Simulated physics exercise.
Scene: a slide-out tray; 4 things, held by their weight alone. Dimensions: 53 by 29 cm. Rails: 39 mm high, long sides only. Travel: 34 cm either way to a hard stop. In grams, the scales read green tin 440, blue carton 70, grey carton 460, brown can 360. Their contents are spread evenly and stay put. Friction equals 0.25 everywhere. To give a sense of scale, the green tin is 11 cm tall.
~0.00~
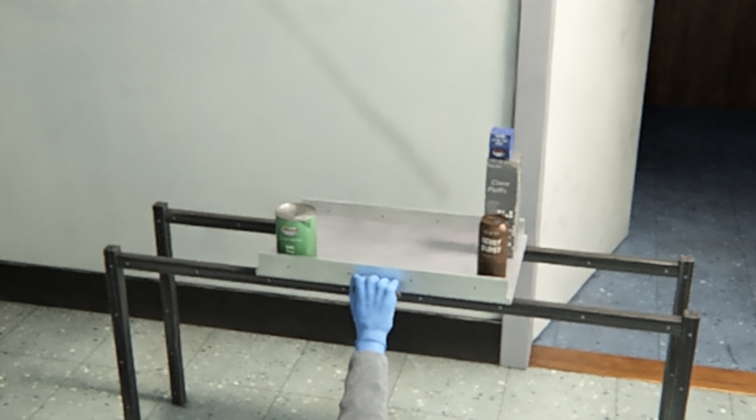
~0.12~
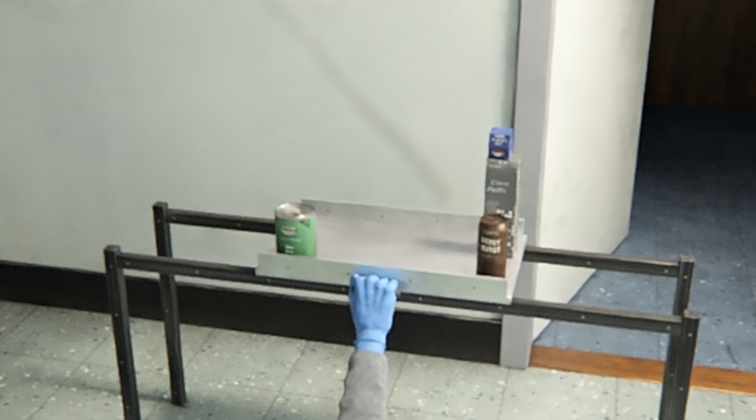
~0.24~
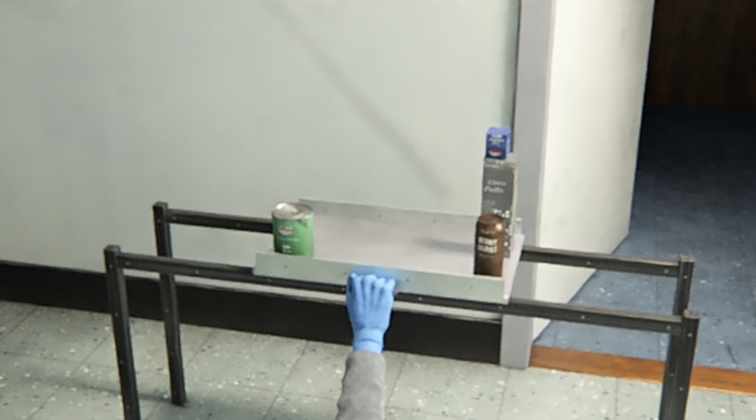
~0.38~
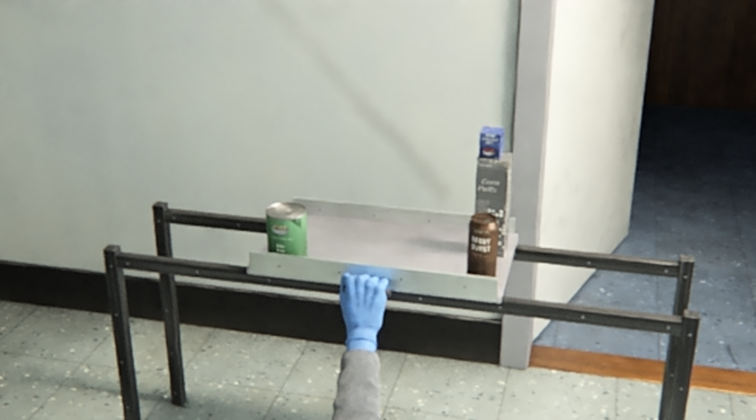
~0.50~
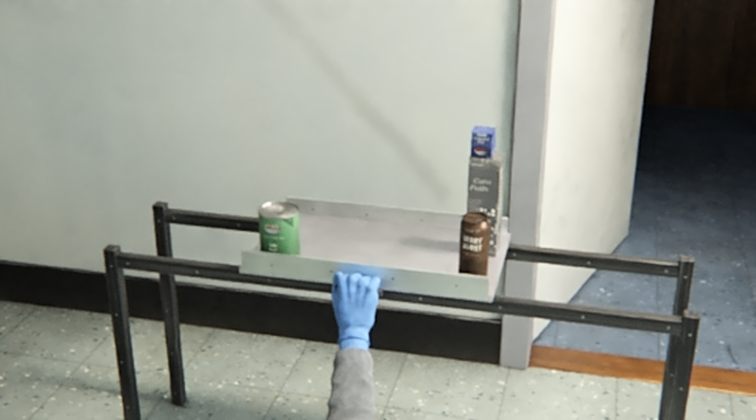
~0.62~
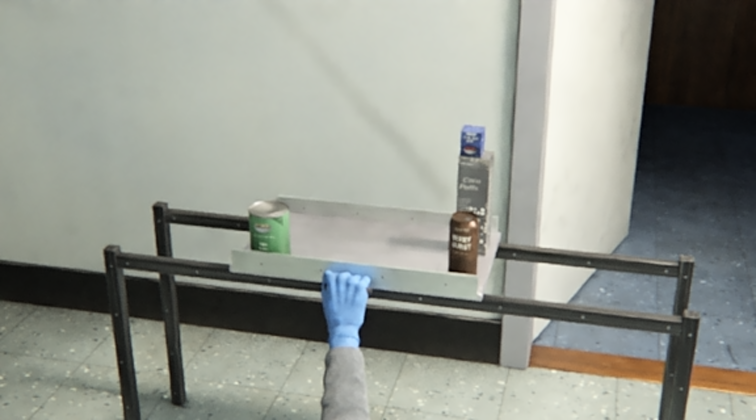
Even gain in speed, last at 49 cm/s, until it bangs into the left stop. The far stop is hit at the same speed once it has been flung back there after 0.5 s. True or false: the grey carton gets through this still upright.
True.
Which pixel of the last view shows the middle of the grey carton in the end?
About (666, 221).
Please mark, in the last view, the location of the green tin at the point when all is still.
Roughly at (452, 252) in the last picture.
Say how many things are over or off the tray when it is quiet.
Total: 0.
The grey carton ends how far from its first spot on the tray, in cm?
It ends up around 0 cm from its start.
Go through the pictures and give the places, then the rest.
The first picture shows tray midway; grey carton (502, 205); green tin (296, 235).
The second picture shows tray midway; brown can (492, 251); green tin (296, 235).
The third picture shows tray 1 cm left; blue carton (498, 143); brown can (489, 251).
The fourth picture shows tray 2 cm left; green tin (287, 234); blue carton (491, 142).
The fifth picture shows tray 4 cm left; brown can (474, 250); green tin (279, 233).
The sixth picture shows tray 6 cm left; grey carton (474, 202); blue carton (473, 141).
After 1.52 s, tray 34 cm left; grey carton slid 3 cm near (336, 189); blue carton slid 4 cm; brown can slid 3 cm.
After 4.22 s, tray 13 cm right; grey carton slid 4 cm near (544, 209); blue carton slid 5 cm; green tin slid 4 cm.
At rest (5.3 s), all 4 in place, give or take 5 cm. In the last view, grey carton near (666, 221).
